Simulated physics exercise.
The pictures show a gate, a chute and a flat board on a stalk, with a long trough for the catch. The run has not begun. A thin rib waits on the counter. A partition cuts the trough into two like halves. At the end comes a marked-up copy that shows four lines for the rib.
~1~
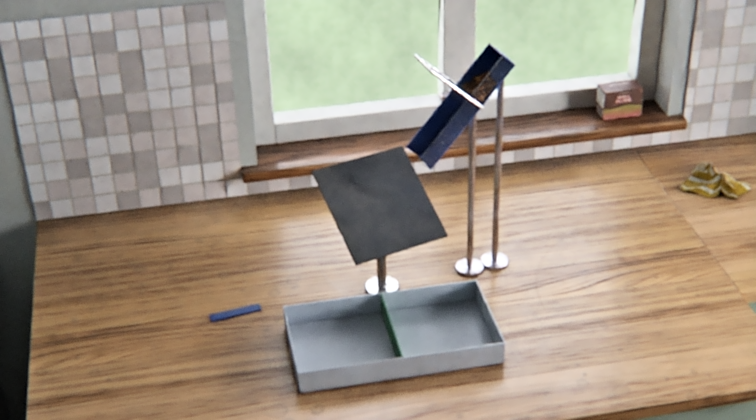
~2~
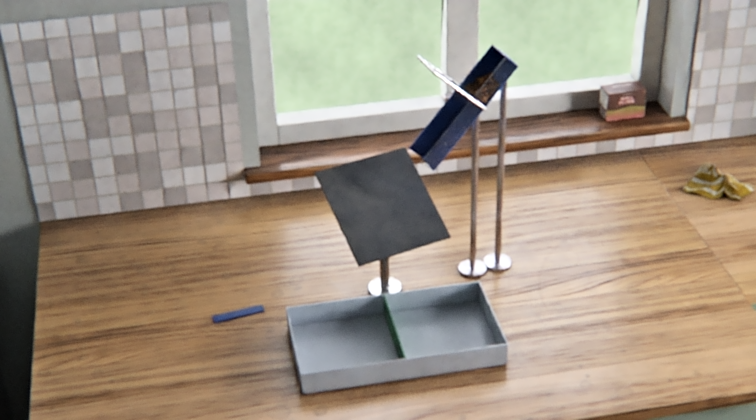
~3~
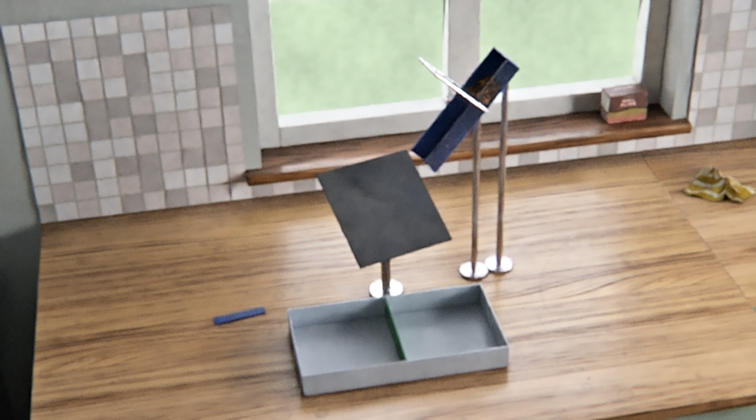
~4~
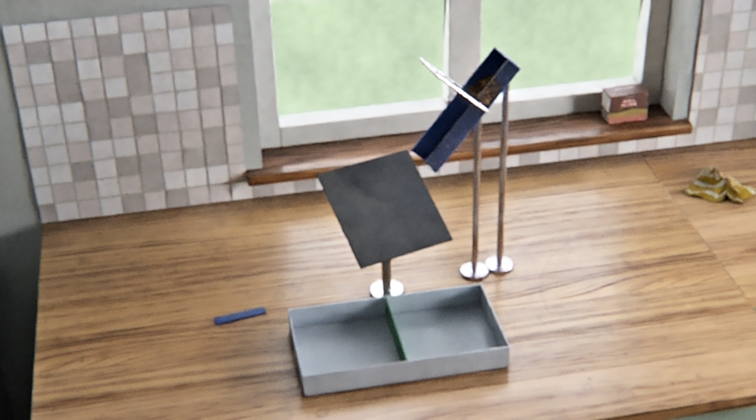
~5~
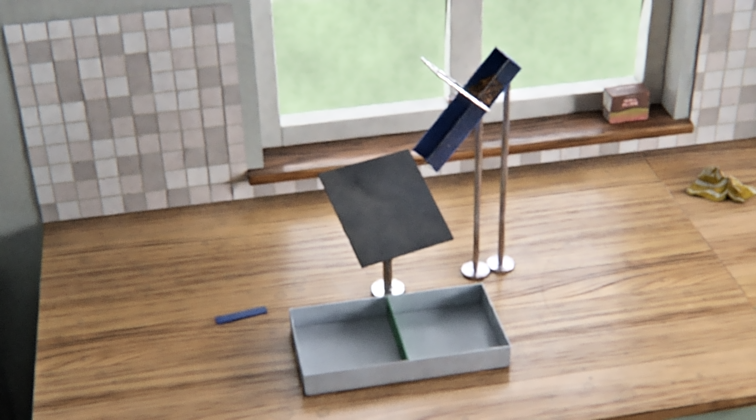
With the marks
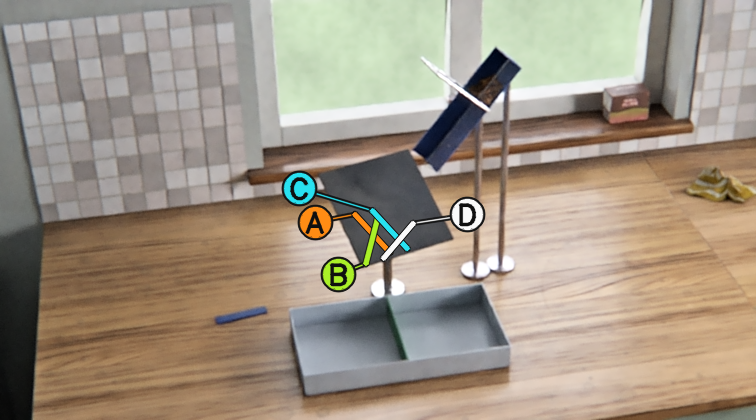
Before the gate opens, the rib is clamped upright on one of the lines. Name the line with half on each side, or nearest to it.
B.
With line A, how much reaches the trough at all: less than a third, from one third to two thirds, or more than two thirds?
More than two thirds.
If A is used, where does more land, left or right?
Right.
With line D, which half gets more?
Left.
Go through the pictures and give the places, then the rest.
The first frame shows load behind the gate at (478, 87), cereal balls; lip of the chute at (425, 162), sloping fairly steeply.
The second frame shows middle of the board at (383, 204), tilted fairly steeply; middle of its low edge at (406, 251); of its high edge at (361, 159).
The third frame shows front corners of the trough at (303, 376) and (509, 346); front end of its middle wall at (407, 361); gate still shut at (463, 92).
The fourth frame shows middle of the load at (484, 91); lip at (430, 166).
The fifth frame shows middle of the load at (485, 91); lip at (431, 165).
On the marked copy, line A from (354, 214) to (389, 252); line B from (377, 218) to (365, 263); line C from (372, 210) to (407, 248); line D from (413, 223) to (383, 258).
With A, of what is caught, a small part in the left half, most in the right.
With B, of what is caught, about two thirds in the left half, about a third in the right.
With C, of what is caught, a small part in the left half, nearly all in the right.
With D, of what is caught, most in the left half, a small part in the right.
